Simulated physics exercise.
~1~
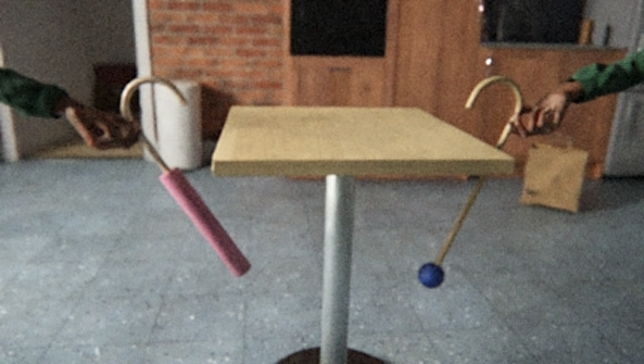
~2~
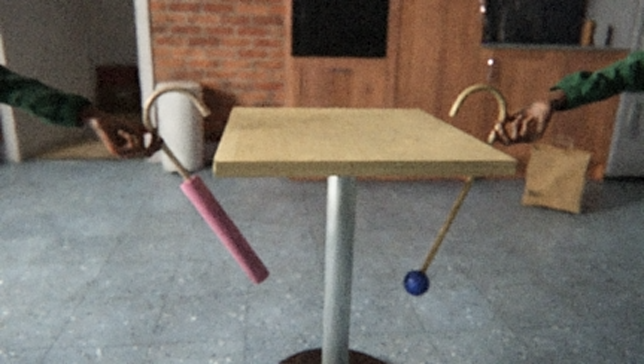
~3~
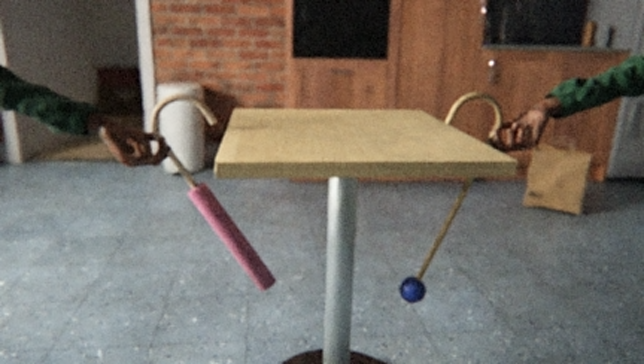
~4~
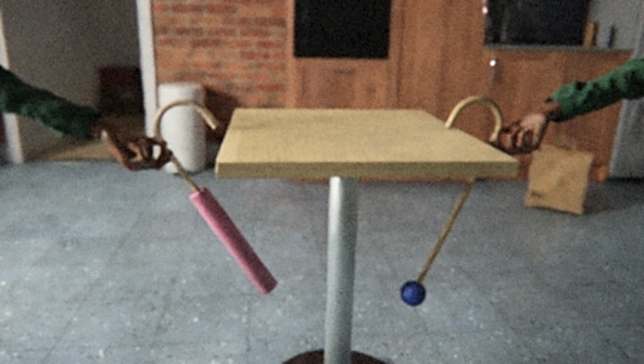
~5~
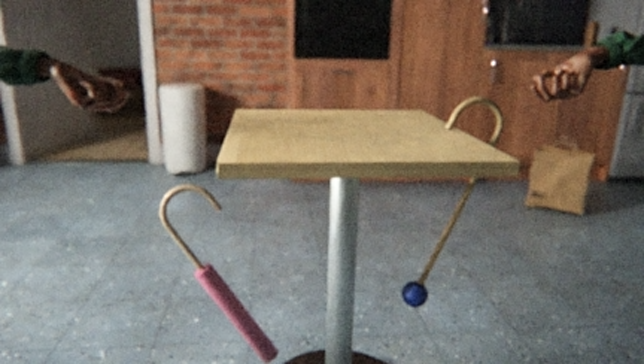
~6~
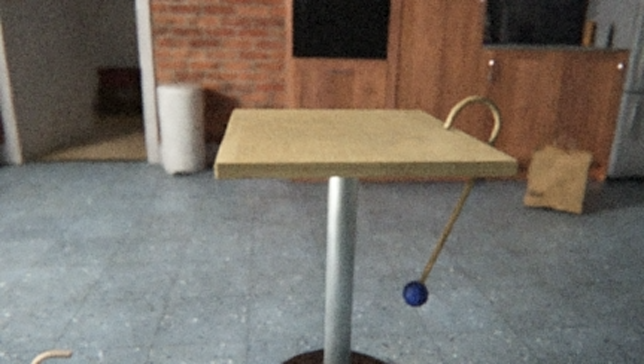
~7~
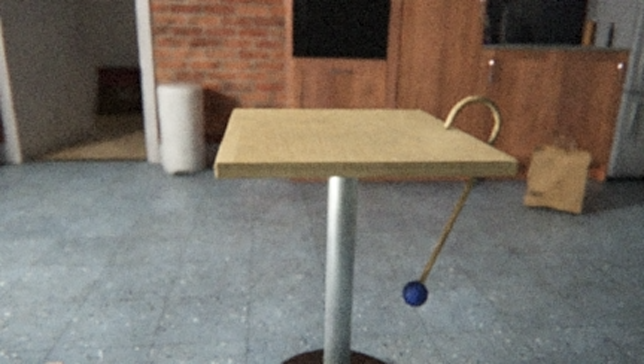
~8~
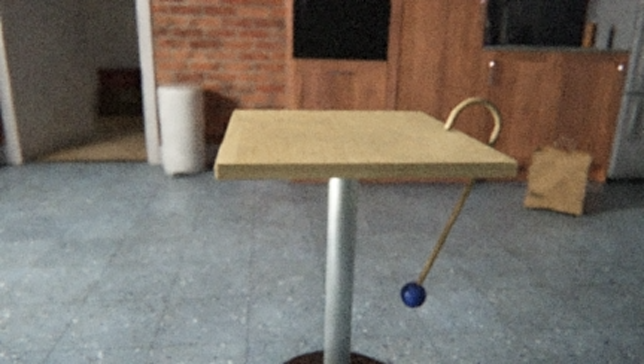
At the start, two hands hold hooked handles at opposite sides of a table top, a pink umbrella on the left and a blue-ended ladle on the right. The hands move both inward, bringing the curved hooks up to the table's edges, and hold them there briefly. Then both hands let go and draw back out of view. The pink umbrella drops at once, slipping down past the left edge and tilting as it falls out of sight. The blue ladle stays hooked on the right side, hanging almost still beneath the table top to the end.
